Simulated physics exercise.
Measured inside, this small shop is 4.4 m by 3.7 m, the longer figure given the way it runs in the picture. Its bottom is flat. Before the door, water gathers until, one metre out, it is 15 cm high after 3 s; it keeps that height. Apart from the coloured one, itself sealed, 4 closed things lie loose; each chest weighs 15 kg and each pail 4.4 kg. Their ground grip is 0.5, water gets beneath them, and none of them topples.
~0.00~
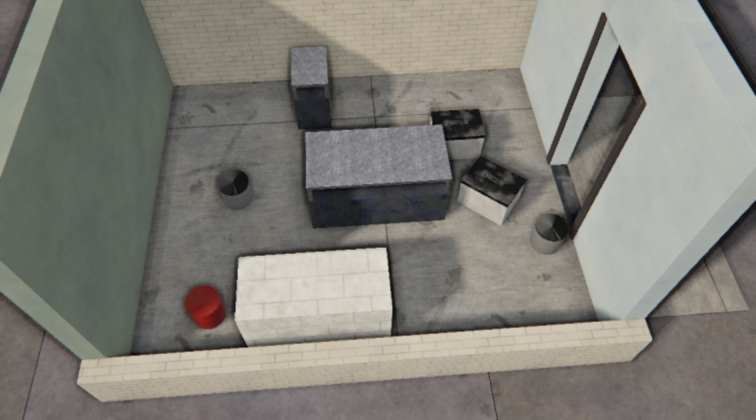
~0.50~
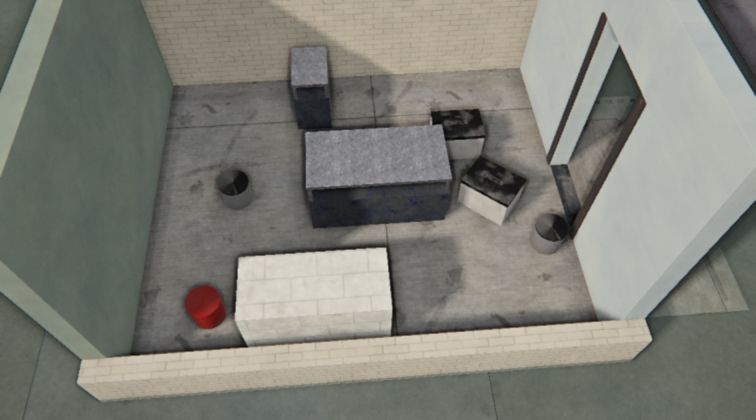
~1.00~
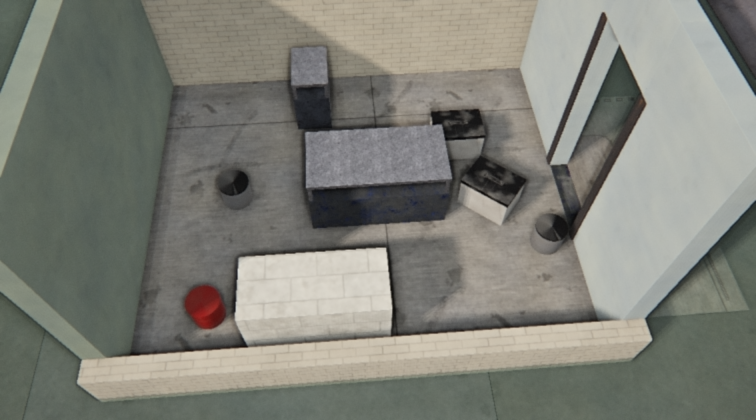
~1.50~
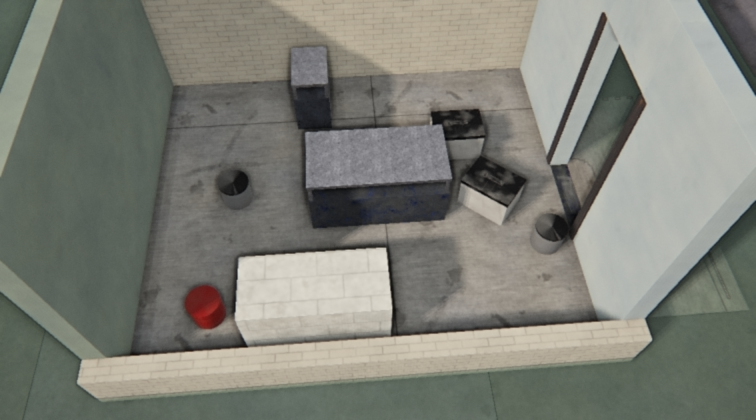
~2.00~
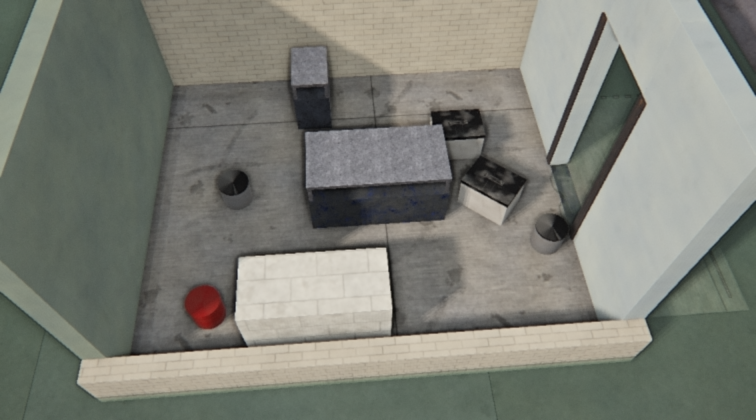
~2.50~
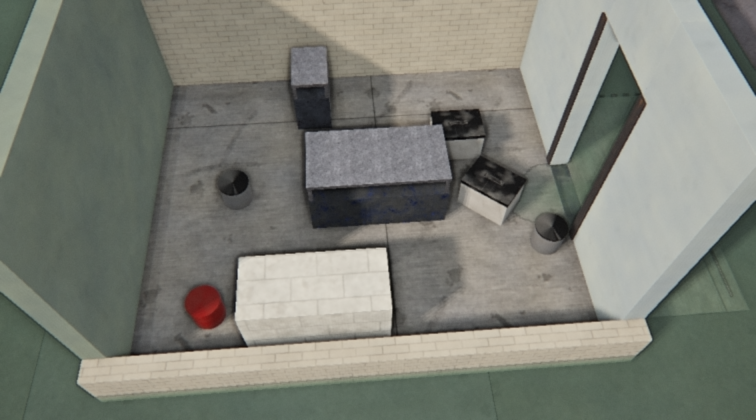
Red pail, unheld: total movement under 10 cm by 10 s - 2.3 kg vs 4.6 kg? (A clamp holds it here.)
Watching this, the lighter ballast does the job.
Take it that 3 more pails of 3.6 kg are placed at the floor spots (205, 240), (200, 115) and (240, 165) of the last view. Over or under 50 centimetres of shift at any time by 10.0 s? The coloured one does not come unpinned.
One by one: Not far enough, not far enough and not far enough.
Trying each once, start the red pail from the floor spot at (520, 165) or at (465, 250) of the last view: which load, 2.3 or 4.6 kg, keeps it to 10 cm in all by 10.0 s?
Well, at the first spot no weight will do, and at the second no weight will do.
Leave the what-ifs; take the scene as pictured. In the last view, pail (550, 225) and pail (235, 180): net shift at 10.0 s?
Net displacement, in order: 30 cm; 0 cm.
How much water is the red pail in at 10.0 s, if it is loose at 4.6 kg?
Depth: Approx. 2 cm.
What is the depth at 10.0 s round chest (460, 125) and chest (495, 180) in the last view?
Depth approx. 5 cm / 6 cm.
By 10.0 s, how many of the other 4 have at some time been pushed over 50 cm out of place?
It adds up to 2.
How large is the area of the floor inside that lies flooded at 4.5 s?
Roughly 5.5 m2 of it is wet.
After 3.5 s the red pail would be 0 cm from its start with 2.3 kg and 0 cm from its start with 4.6 kg; 0 cm of water round it then.
After 4.5 s the red pail would be 0 cm from its start with 2.3 kg and 0 cm from its start with 4.6 kg; 0 cm of water round it then.
After 7.0 s the red pail would be 0 cm from its start with 2.3 kg and 0 cm from its start with 4.6 kg; 0 cm of water round it then.
After 10.0 s the red pail would be 0 cm from its start with 2.3 kg and 0 cm from its start with 4.6 kg; 2 cm of water round it then.
